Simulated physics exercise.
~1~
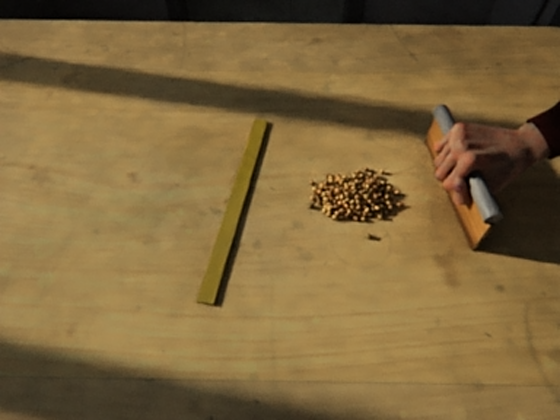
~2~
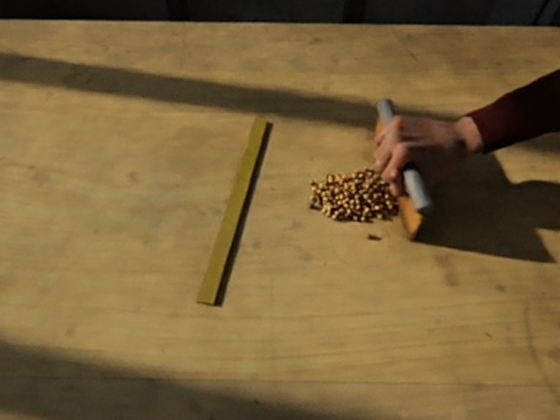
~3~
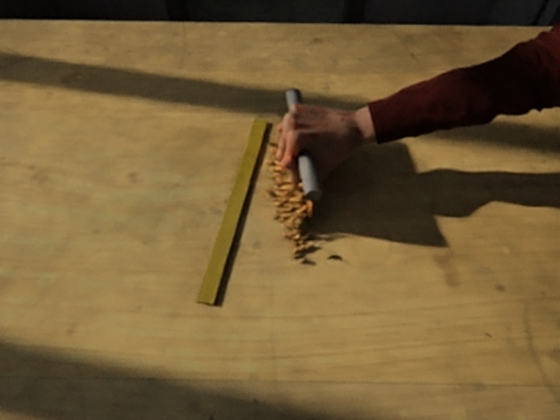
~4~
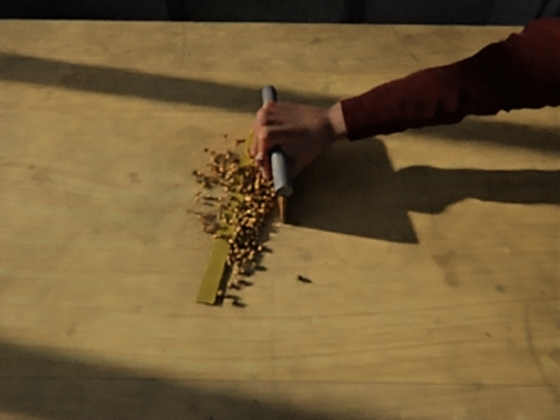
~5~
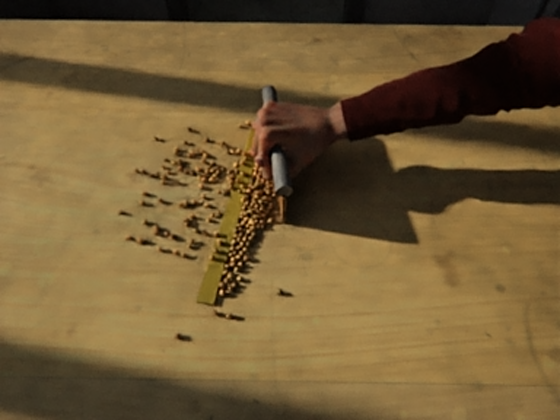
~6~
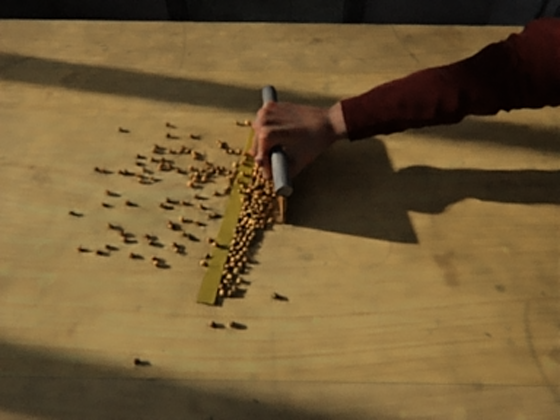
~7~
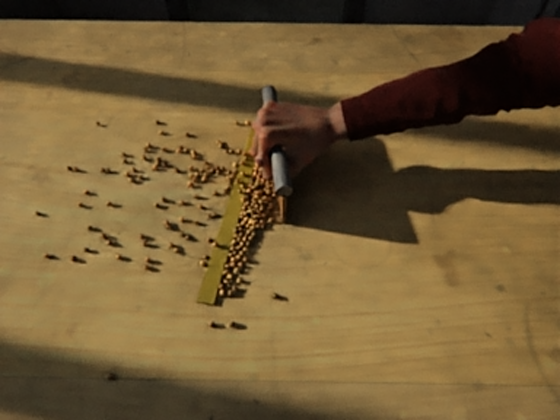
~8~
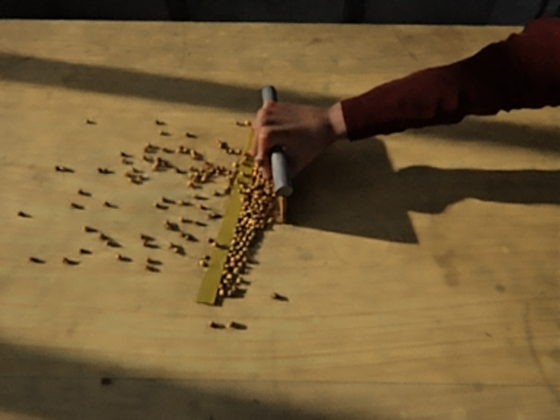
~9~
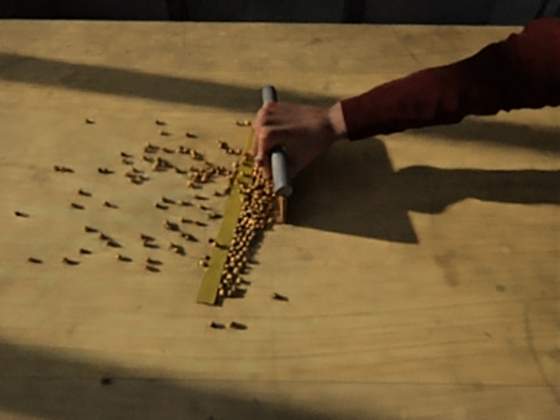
A hand pushes chickpeas left with a scraper, scattering many over a fixed strip, then stops.
